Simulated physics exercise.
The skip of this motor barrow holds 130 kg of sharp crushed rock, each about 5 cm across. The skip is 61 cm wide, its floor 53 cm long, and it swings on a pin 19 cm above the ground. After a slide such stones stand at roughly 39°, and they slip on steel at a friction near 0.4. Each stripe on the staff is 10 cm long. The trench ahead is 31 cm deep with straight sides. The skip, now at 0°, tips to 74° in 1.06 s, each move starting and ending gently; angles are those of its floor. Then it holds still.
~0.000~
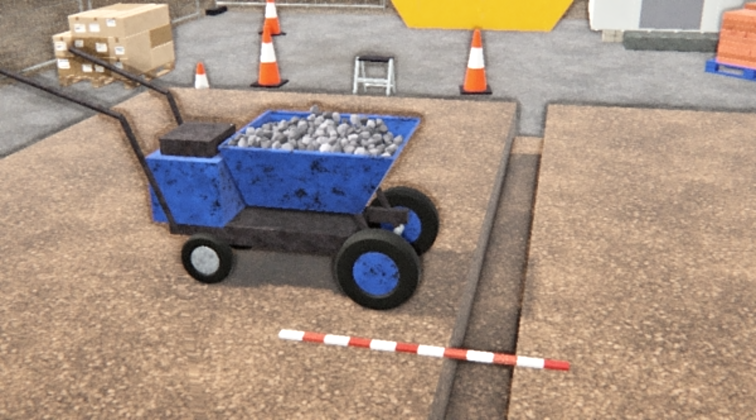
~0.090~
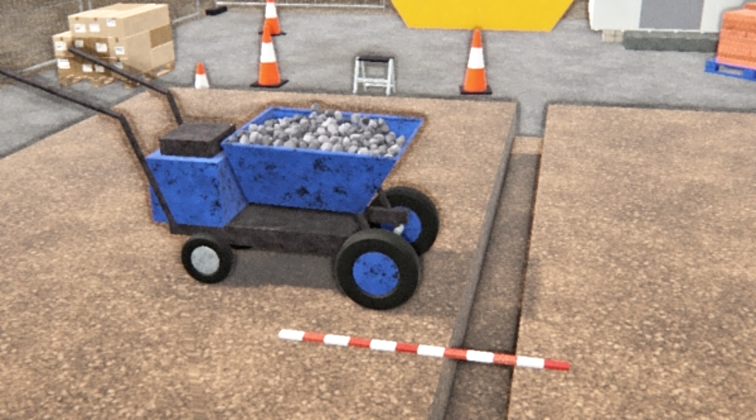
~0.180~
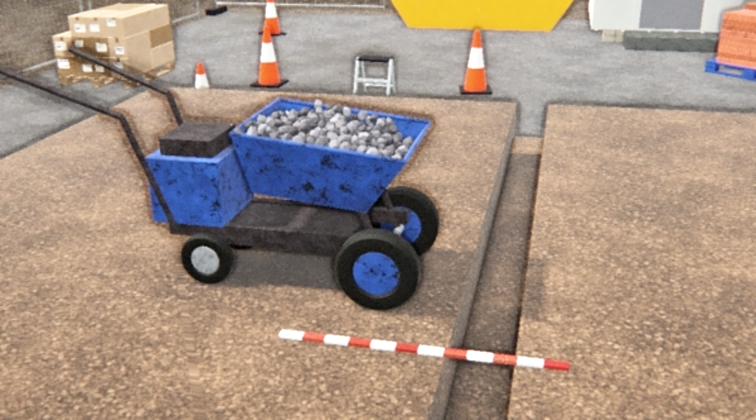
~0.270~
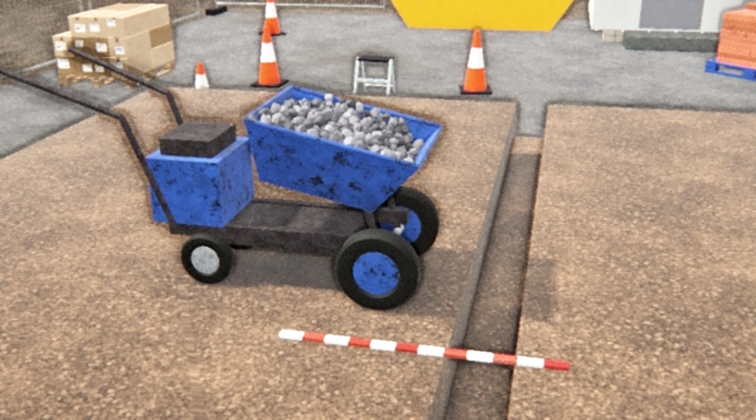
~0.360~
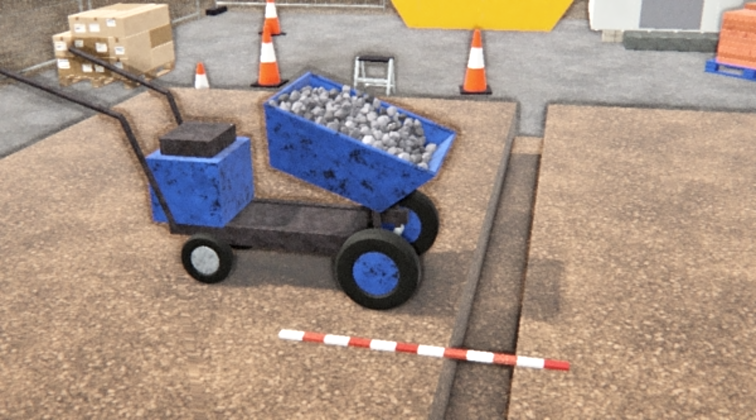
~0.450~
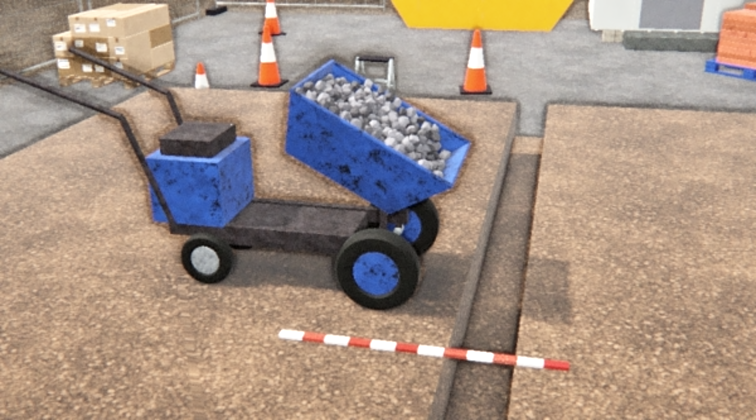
A fenced work yard with brown, gritty ground and grey paving behind is seen from slightly above by a still camera. A blue motor barrow with black handles and a skip of grey stones stands left of a narrow trench, with a red-and-white staff in front and orange cones, boxes and a yellow container behind. The skip tilts steadily, its rear rising and its front lip dipping rightward, while the barrow stays put.
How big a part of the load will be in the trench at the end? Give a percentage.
Roughly 31 per cent ends in the trench.
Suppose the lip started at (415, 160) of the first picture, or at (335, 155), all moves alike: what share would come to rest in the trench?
About 15 and 70 per cent.
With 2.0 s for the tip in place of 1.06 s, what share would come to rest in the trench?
In that case some 40 per cent.
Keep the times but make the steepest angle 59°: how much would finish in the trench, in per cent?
In that case some 10 per cent.
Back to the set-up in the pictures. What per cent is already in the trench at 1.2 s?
About 5 per cent by then.
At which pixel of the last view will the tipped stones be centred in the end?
Around (546, 293).
After 0.8 s the floor is at 63°; 100 % in the skip; the foremost stones are at (507, 213).
After 1.2 s the floor is at 74°; 64 % in the skip, 3 % in the trench, 32 % past the trench; the foremost stones are at (625, 313).
After 1.5 s the floor is at 74°; 42 % in the skip, 8 % in the trench, 50 % past the trench; the foremost stones are at (730, 313).
After 3.5 s the floor is at 74°; 20 % in the skip, 31 % in the trench, 49 % past the trench; the foremost stones are past the picture's edge.
